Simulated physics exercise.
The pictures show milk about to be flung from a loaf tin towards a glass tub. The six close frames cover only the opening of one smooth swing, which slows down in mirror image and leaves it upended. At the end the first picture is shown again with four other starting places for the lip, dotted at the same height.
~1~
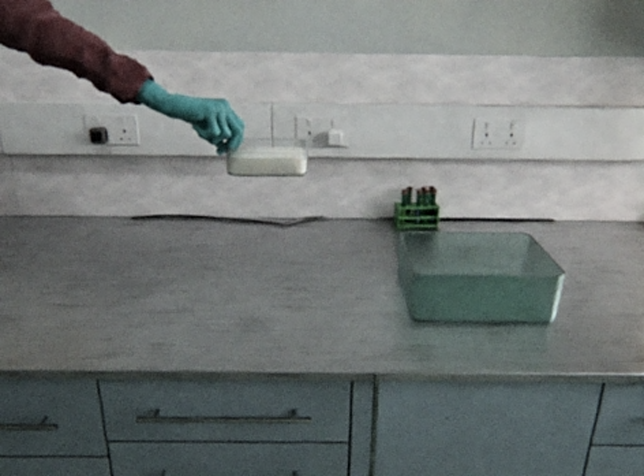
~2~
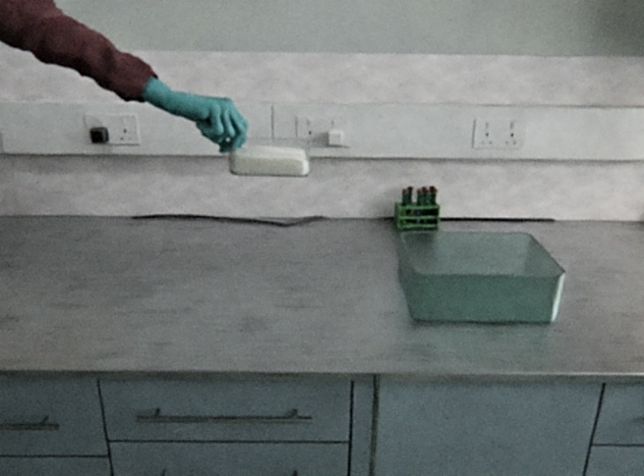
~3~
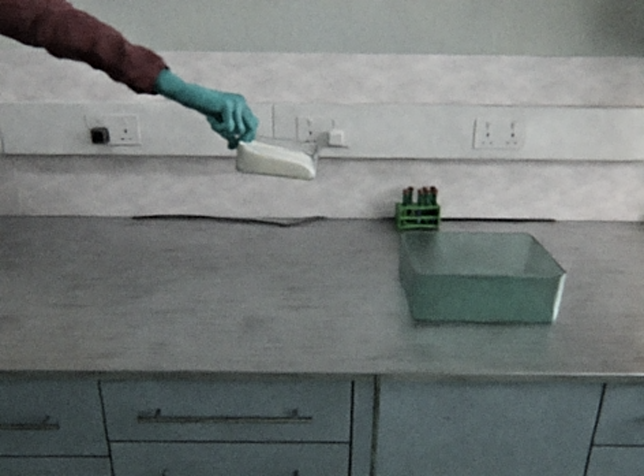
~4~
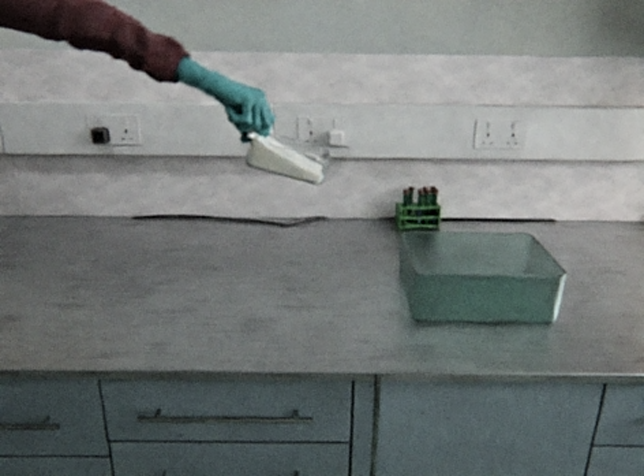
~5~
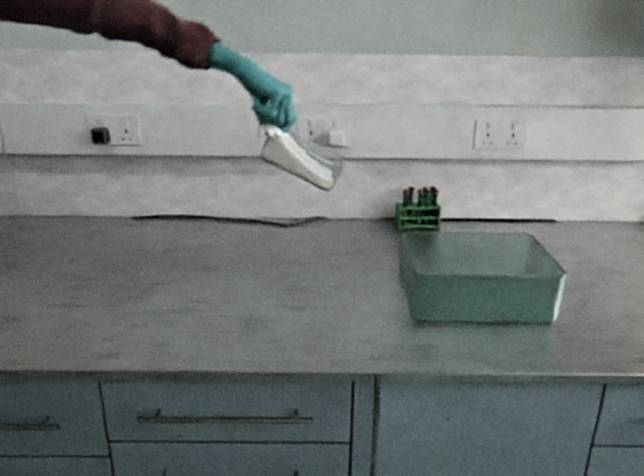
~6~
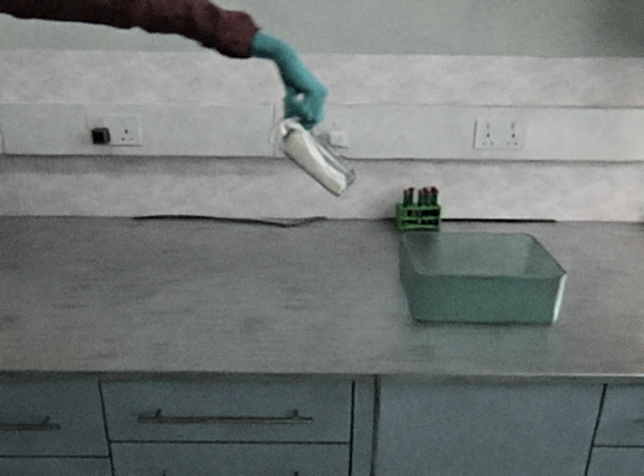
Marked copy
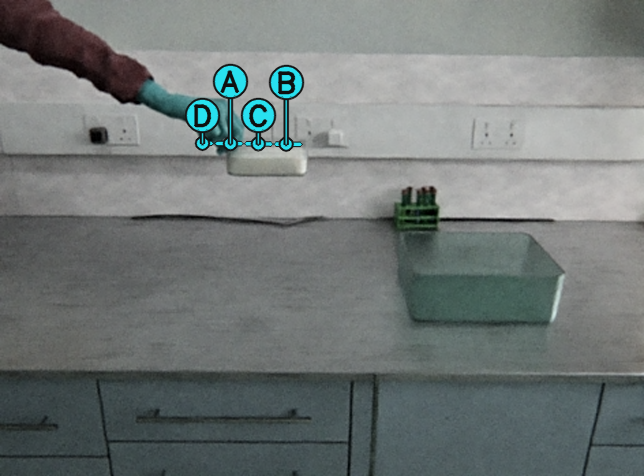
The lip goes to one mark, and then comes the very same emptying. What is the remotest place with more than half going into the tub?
Use dot B.
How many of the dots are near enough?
One of them.
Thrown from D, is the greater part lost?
Yes.
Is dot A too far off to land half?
Yes.
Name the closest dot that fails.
Dot C.
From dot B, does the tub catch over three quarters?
No, less.
On the marked copy, A at (230, 143); B at (286, 144); C at (258, 143); D at (202, 143).
With A, about 12 % lands in the tub, 85 % falls short and 3 % goes beside or beyond.
With B, about 62 % lands in the tub, 27 % falls short and 11 % goes beside or beyond.
With C, about 33 % lands in the tub, 59 % falls short and 8 % goes beside or beyond.
With D, about 0 % lands in the tub, 99 % falls short.
